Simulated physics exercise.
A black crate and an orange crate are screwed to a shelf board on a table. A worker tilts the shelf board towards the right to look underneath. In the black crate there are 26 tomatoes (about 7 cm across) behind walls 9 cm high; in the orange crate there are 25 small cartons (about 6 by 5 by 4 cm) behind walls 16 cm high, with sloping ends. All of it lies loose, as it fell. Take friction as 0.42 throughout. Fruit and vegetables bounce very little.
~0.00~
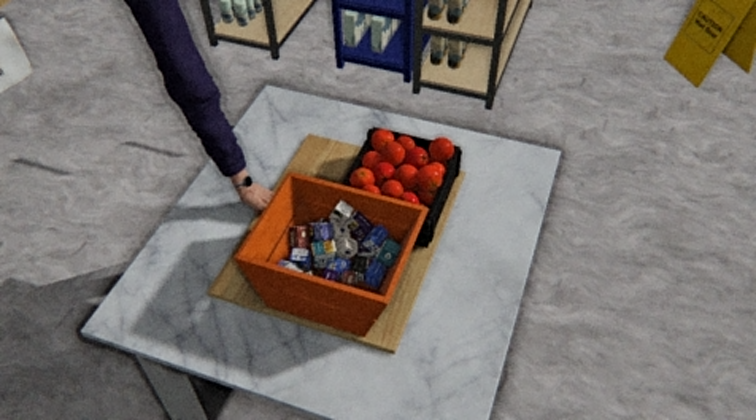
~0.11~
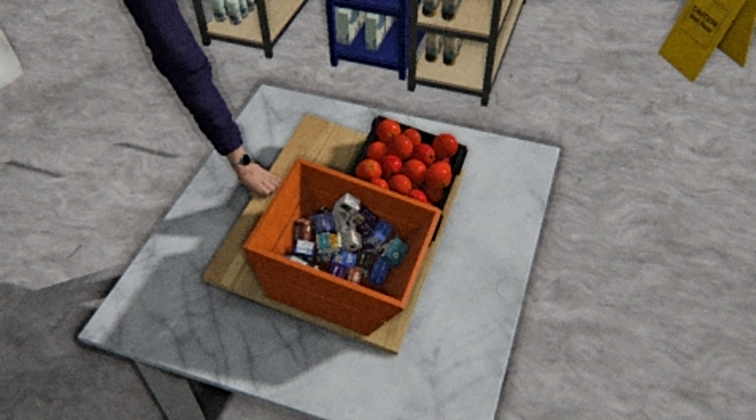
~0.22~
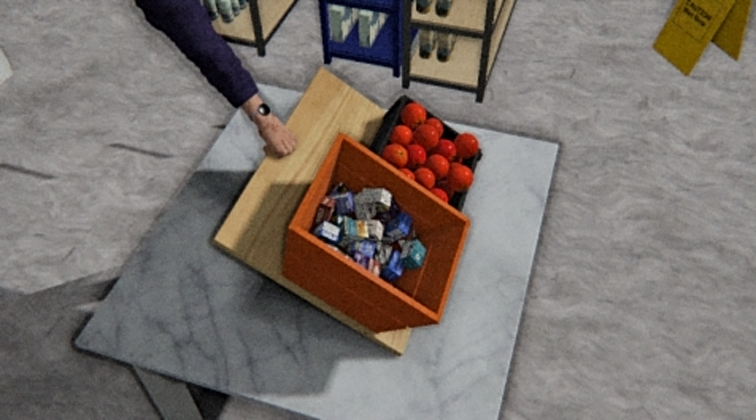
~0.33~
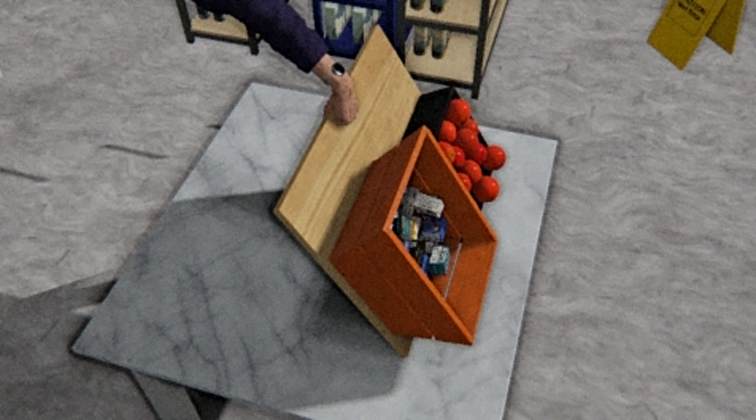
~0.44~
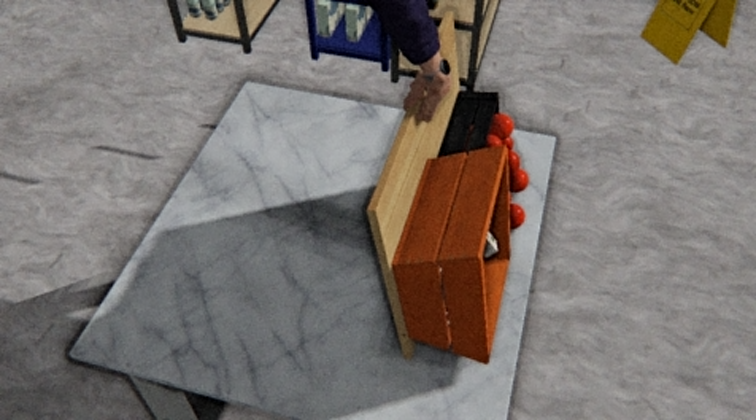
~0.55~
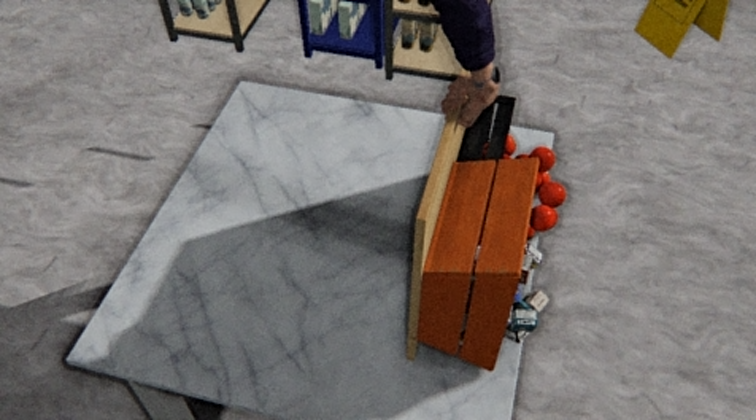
On a marble-topped table, a hand lifted the left edge of a wooden board until it stood upright, tilting the attached orange and black crates rightward, and some tomatoes and small cartons tumbled out.
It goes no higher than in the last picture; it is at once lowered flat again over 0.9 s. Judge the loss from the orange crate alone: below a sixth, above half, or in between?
Out of the orange crate go over half of the small cartons.
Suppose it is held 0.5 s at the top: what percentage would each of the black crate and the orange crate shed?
Then black crate 80, orange crate 100 per cent.
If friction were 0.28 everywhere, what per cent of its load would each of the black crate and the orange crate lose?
In that case black crate 80, orange crate 100 per cent.
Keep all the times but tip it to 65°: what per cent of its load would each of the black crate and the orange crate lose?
Then black crate 30, orange crate 10 per cent.
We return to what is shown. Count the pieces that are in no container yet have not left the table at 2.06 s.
About 4.
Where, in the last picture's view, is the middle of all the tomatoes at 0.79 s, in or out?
Near (535, 213).
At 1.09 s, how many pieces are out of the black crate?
About: Black crate 20.
After 0.79 s, tilt 75°; black crate 5 in, 21 out and orange crate 5 in, 20 out.
After 1.09 s, tilt 32°; black crate 5 in, 21 out and orange crate 4 in, 21 out.
After 1.51 s, tilt 0°; black crate 5 in, 21 out and orange crate 4 in, 21 out.
Outcome (at 2.06 s), black crate 5 in, 21 out and orange crate 4 in, 21 out. Asked share, 21 of 25, 84 per cent.
